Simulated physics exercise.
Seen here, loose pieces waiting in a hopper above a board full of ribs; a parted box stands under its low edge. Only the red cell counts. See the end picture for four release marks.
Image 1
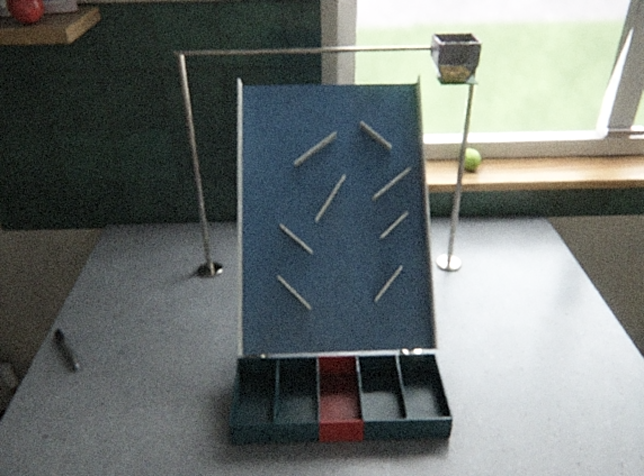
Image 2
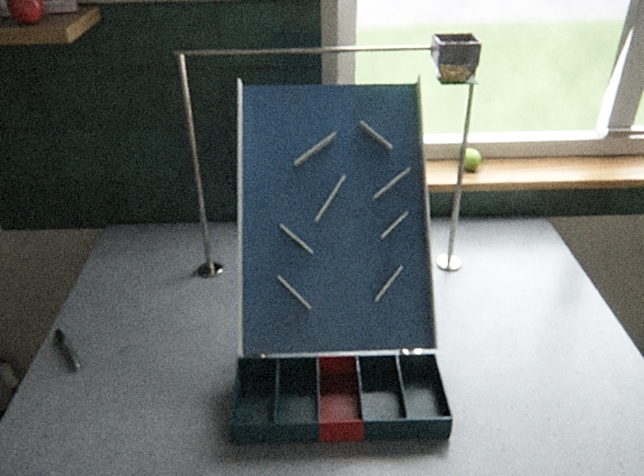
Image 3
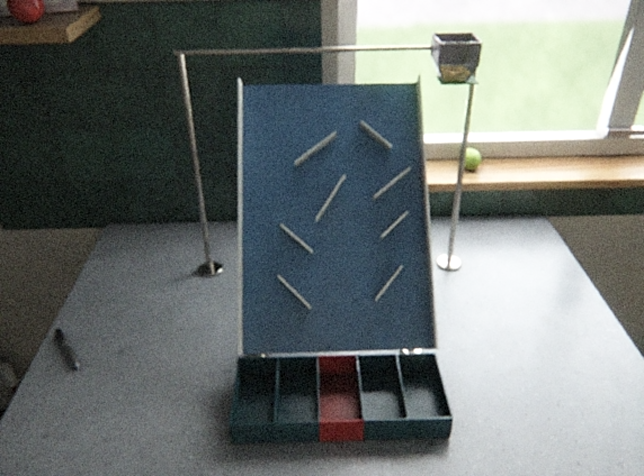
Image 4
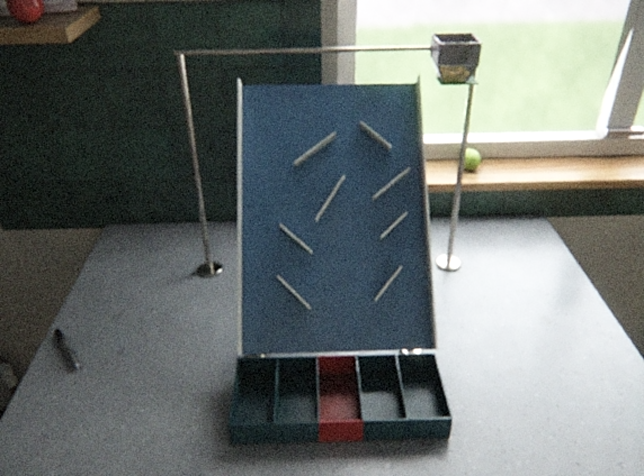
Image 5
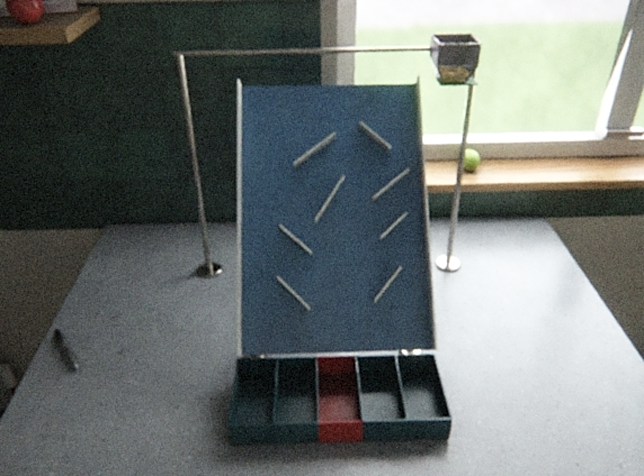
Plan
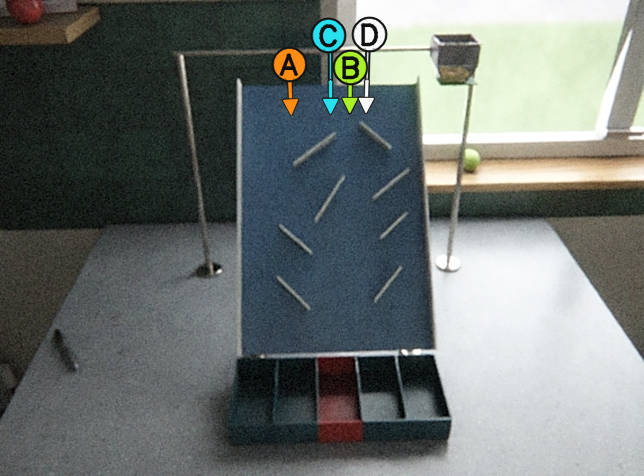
On a grey table, a ribbed blue board stands above a parted box, nothing moving.
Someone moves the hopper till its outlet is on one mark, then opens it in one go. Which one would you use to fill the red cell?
Take B.
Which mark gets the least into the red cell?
That is mark A.
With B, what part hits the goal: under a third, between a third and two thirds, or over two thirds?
Between a third and two thirds.
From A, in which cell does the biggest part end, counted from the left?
The first.
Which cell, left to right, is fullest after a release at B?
The third from the left.
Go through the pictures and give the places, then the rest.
Hopper at (452, 74), dried chickpeas, door shut, in the first picture.
Ribs (295, 163) to (336, 132), (361, 121) to (391, 146), (317, 219) to (345, 175), in the second picture.
Ribs (374, 197) to (410, 167), (280, 224) to (312, 252), (382, 236) to (408, 212), in the third picture.
Ribs (278, 276) to (310, 308), (375, 300) to (402, 266), in the fourth picture.
Red cell at (341, 430), number 3 of 5 from the left, in the fifth picture.
On the marked copy, mark A meets the board at (290, 108); mark B meets the board at (349, 107); mark C meets the board at (330, 108); mark D meets the board at (366, 107).
If A is chosen, a small part in the red cell, most in other cells, a small part held on the board.
If B is chosen, about half in the red cell, about a third in other cells, a small part held on the board.
If C is chosen, about a third in the red cell, about half in other cells, a small part held on the board.
If D is chosen, about a third in the red cell, about half in other cells, a small part held on the board.
